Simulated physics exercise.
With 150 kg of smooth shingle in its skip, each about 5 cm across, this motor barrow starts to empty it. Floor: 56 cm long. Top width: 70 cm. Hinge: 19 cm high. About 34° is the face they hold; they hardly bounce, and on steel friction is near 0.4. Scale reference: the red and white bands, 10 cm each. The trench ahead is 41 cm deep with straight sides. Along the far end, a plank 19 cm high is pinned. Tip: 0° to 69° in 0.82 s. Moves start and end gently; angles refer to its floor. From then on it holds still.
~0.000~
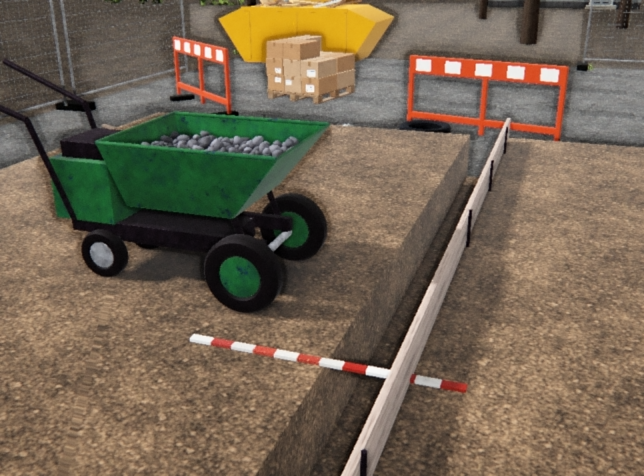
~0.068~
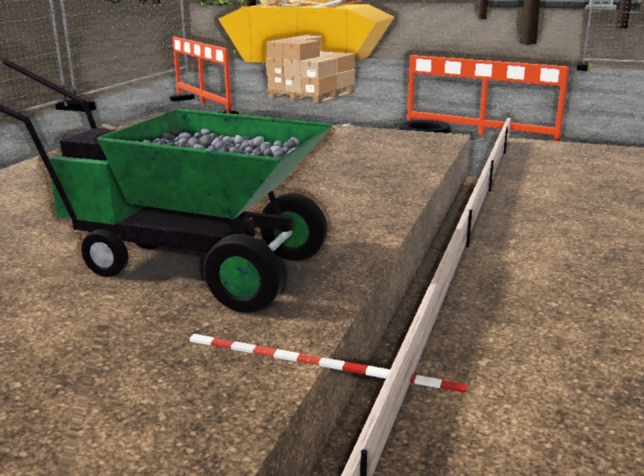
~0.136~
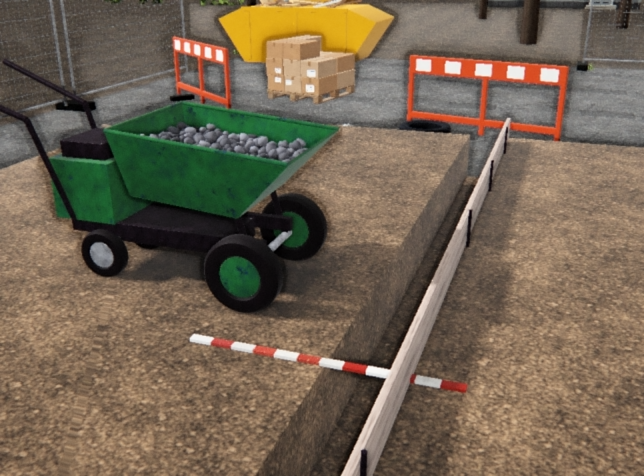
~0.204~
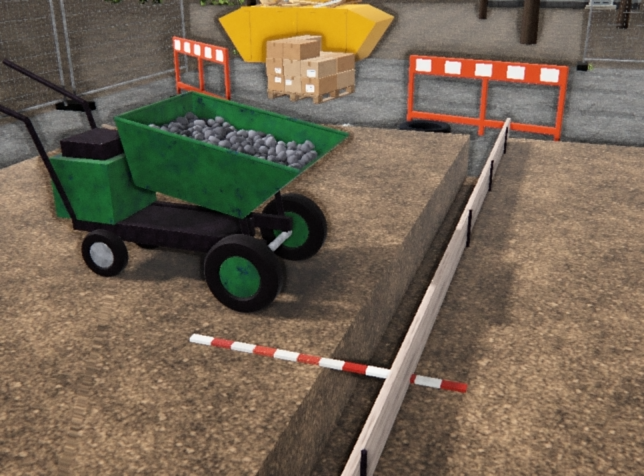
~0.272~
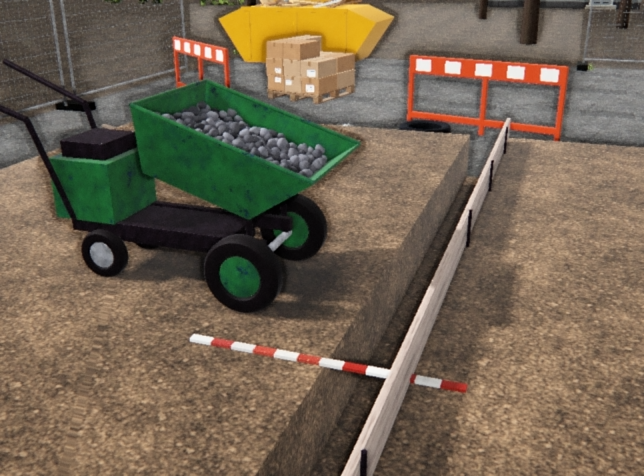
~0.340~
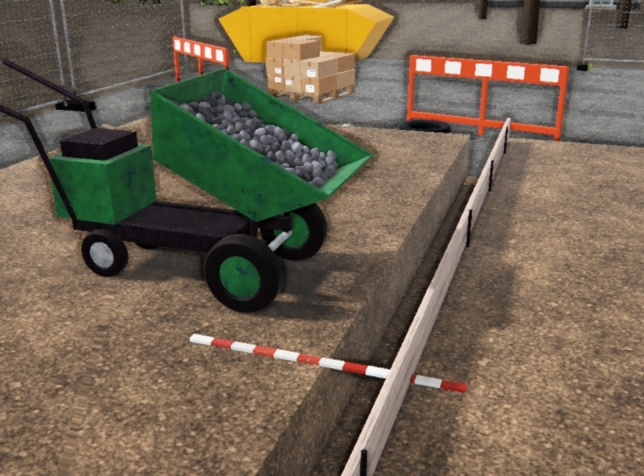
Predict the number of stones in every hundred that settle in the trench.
Close to 80 in a hundred.
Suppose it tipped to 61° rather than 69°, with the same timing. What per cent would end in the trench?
In that case near 75 per cent.
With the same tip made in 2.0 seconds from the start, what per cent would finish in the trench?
About 95%.
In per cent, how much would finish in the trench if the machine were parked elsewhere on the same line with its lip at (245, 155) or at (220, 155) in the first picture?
First some 100, then 95 per cent.
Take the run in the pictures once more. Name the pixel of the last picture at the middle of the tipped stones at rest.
Their middle is at about (409, 358).
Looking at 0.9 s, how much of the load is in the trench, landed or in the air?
Close to 25 per cent has got there by then.
After 0.6 s the floor is at 59°; 100 % in the skip; the foremost stones are at (370, 234).
After 0.9 s the floor is at 69°; 68 % in the skip, 27 % in the trench, 5 % past the trench; the foremost stones are at (464, 293).
After 1.3 s the floor is at 69°; 19 % in the skip, 61 % in the trench, 20 % past the trench; the foremost stones are at (609, 339).
After 3.2 s the floor is at 69°; 0 % in the skip, 80 % in the trench, 20 % past the trench; the foremost stones are past the picture's edge.
